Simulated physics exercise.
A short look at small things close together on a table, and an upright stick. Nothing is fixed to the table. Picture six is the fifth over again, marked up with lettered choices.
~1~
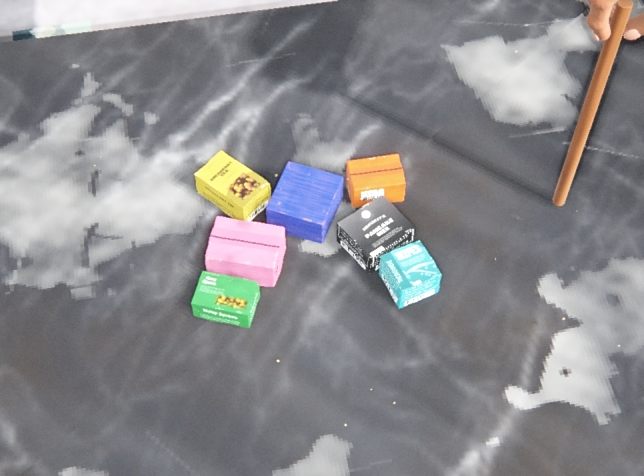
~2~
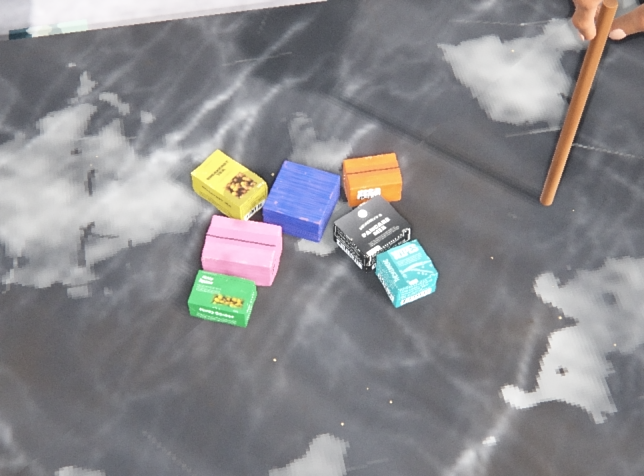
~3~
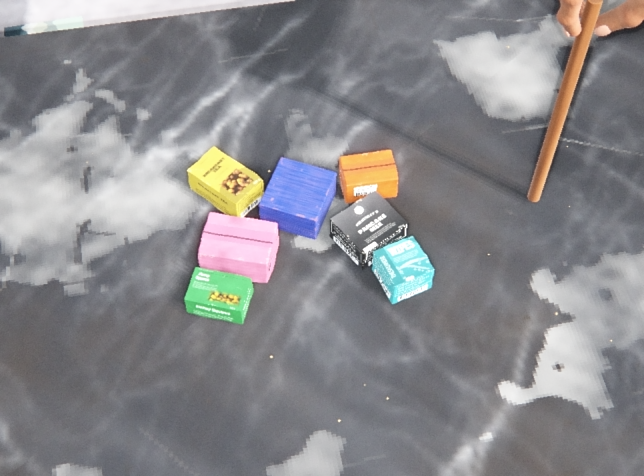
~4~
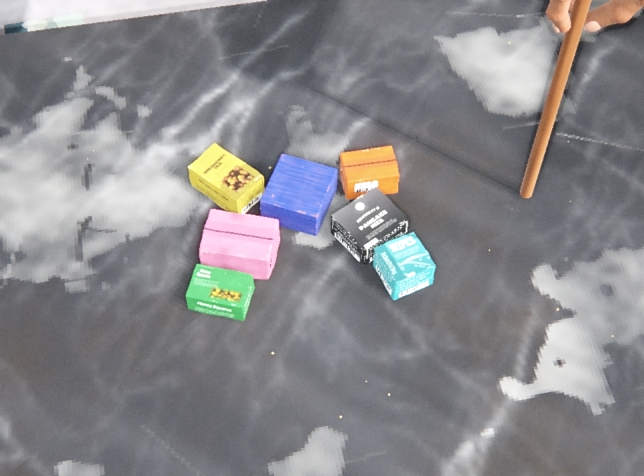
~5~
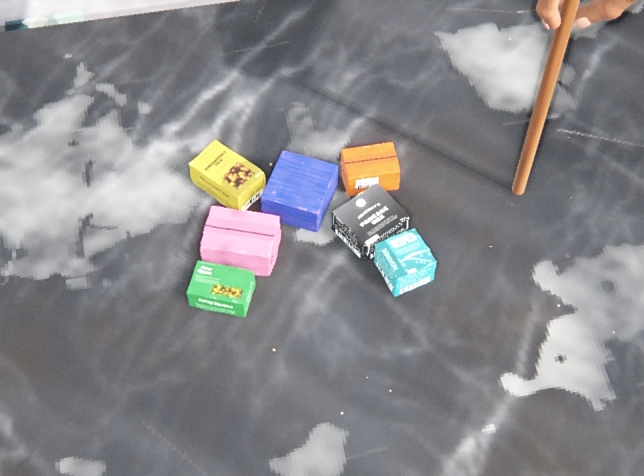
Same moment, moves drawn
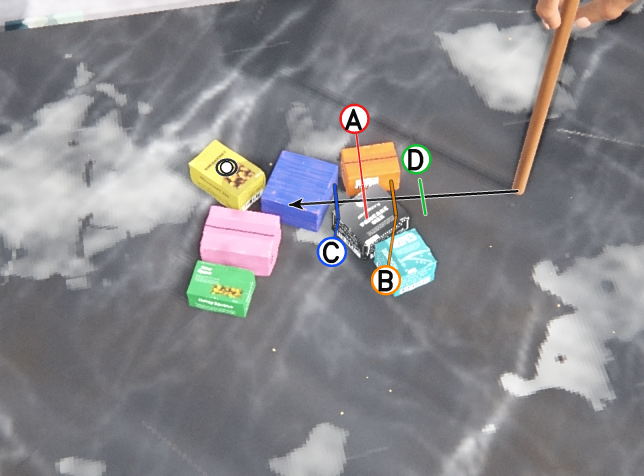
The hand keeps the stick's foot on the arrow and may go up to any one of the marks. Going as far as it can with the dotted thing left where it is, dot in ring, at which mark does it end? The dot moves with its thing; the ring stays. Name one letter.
It can go as far as C.
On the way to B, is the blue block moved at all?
No.
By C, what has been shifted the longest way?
It is the black packet.
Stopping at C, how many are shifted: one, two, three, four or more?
It has moved one.
On the copy, A at (365, 201); B at (394, 199); C at (336, 202); D at (423, 197); the arrow from (518, 191) to (290, 205); the white dot at (226, 167).
On C. First, foot of the stick (452, 196).
Then, foot of the stick (387, 200).
Finally, foot of the stick (336, 203); black packet (353, 228); the dot is still in its ring.
By contrast, A keeps the dot in but is short; B keeps the dot in but is short; D keeps the dot in but is short.
